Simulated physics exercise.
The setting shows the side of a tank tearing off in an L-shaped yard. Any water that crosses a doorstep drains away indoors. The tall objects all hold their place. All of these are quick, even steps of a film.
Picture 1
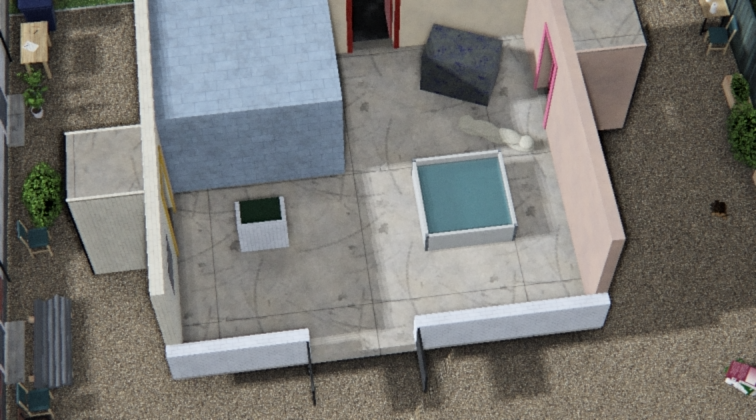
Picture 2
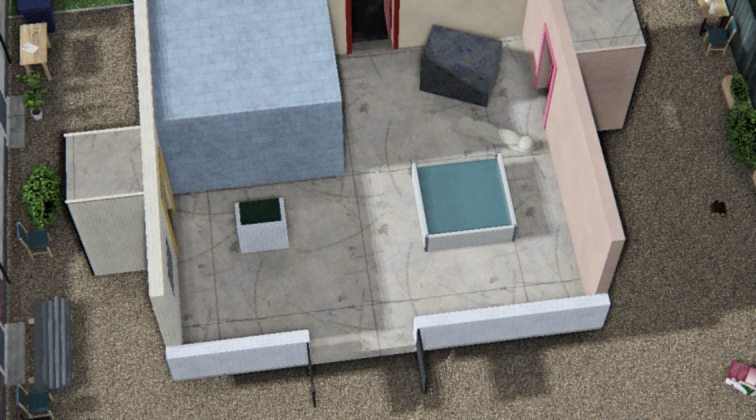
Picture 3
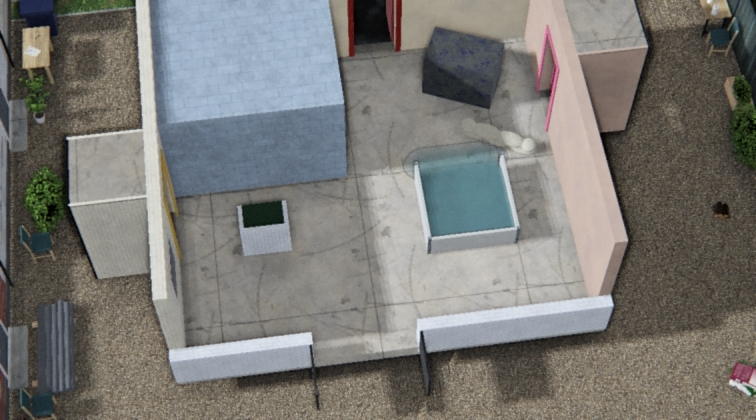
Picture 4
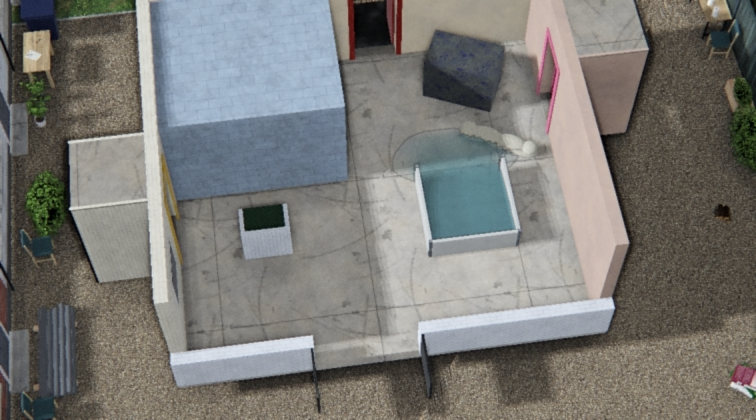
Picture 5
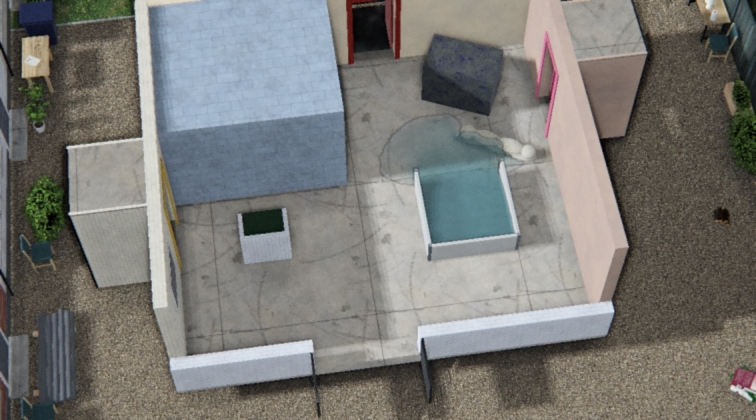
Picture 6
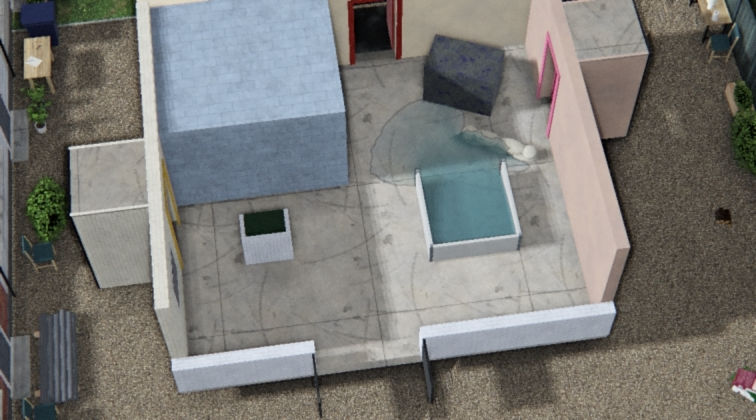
In a walled yard, water pours from the open tank's far side and spreads outward.
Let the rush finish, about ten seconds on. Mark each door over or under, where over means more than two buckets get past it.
Red door - over; pink door - under; yellow door - under.
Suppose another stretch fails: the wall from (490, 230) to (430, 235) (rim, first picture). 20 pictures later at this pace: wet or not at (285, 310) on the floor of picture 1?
At that place: Flooded.
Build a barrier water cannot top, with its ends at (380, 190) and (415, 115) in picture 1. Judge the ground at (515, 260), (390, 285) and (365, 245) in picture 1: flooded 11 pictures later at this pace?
The first spot is untouched, the second untouched, the third untouched.
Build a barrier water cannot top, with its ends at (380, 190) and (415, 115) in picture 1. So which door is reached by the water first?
I'd go with the red-painted one.
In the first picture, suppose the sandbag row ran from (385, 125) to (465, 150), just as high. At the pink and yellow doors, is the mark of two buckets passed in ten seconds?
Well, pink door gets past the mark and yellow door doesn't reach the mark.
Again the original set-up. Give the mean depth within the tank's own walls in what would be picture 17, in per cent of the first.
Estimate: Close to 30 %.
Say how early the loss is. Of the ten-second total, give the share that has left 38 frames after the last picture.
Roughly 85 per cent.
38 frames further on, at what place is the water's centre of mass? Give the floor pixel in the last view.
Somewhere around (444, 161) in the last view.
A moment on, water covers 20 % of the floor; the red door wet at the sill, nothing in, the pink door not reached, the yellow door not reached.
Next, water covers 25 % of the floor; the red door over two buckets in, the pink door not reached, the yellow door not reached.
Then, water covers 35 % of the floor; the red door far over two buckets in, the pink door wet at the sill, nothing in, the yellow door not reached.
Later, water covers 55 % of the floor; the red door far over two buckets in, the pink door wet at the sill, nothing in, the yellow door not reached.
In the end, water covers 70 % of the floor; the red door far over two buckets in, the pink door wet at the sill, nothing in, the yellow door not reached.
